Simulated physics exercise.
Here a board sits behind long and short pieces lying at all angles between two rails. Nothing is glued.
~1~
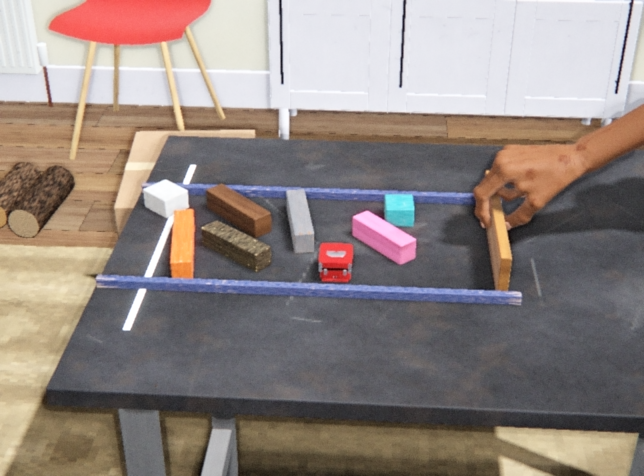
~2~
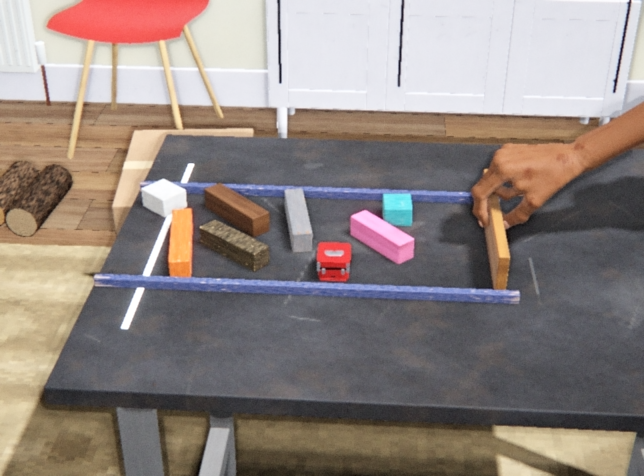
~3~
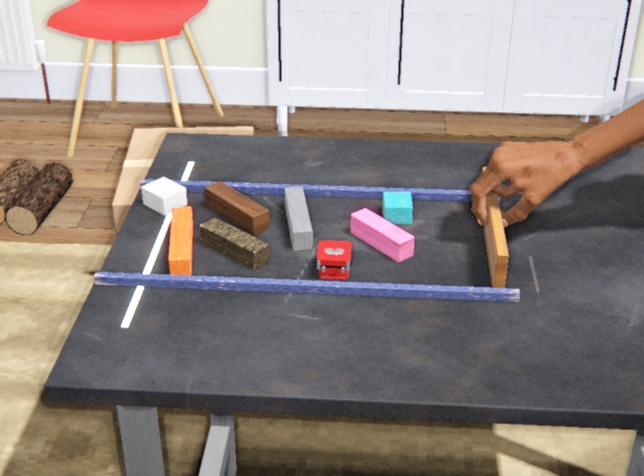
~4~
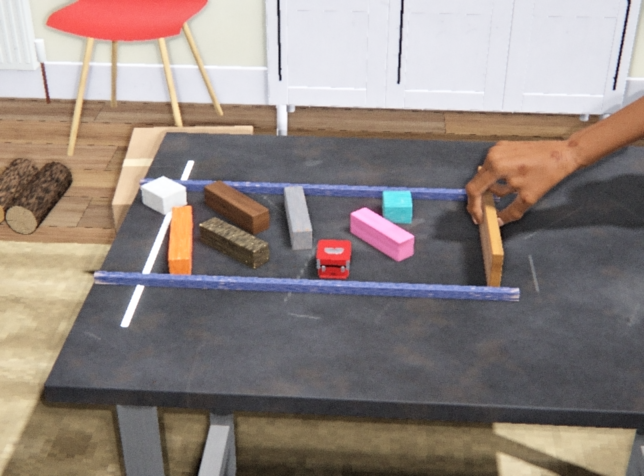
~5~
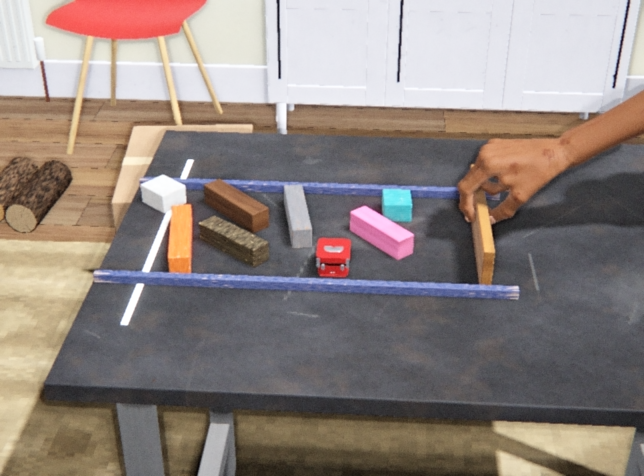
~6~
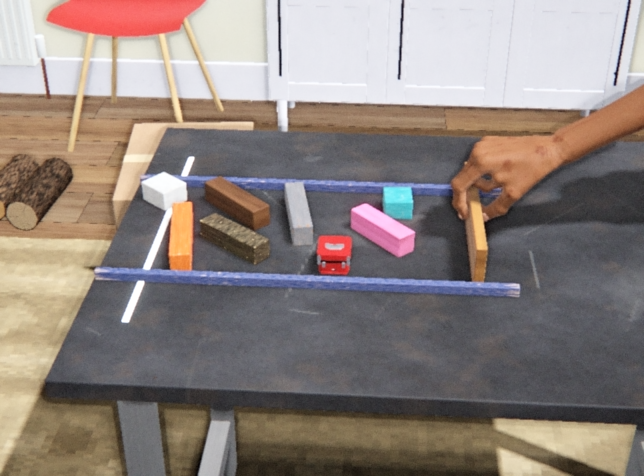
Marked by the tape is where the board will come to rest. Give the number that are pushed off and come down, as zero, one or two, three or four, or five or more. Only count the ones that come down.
Count: Three or four.
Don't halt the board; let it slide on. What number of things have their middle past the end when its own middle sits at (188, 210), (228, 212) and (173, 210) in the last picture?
The numbers are 2, 0 and 4.
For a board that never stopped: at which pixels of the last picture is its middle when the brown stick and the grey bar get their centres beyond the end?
Around (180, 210), then around (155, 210).
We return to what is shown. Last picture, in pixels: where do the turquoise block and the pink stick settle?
About (160, 194), and the other about (153, 220).
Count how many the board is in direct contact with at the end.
That makes 3.
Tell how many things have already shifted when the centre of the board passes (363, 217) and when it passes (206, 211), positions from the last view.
2 by the first point, 8 by the second.
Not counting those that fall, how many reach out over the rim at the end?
1.
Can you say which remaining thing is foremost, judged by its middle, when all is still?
That's the grey bar.
Early on, none off yet; white block at rest near (165, 191); orange bar at rest near (182, 236); brown stick at rest near (237, 203).
A while later, none off yet; white block at rest near (165, 191); orange bar moving near (170, 237); brown stick travelled a little near (209, 203).
Finally, the number that fall off is three or four; lost, black bar, brown stick, orange bar and white block.
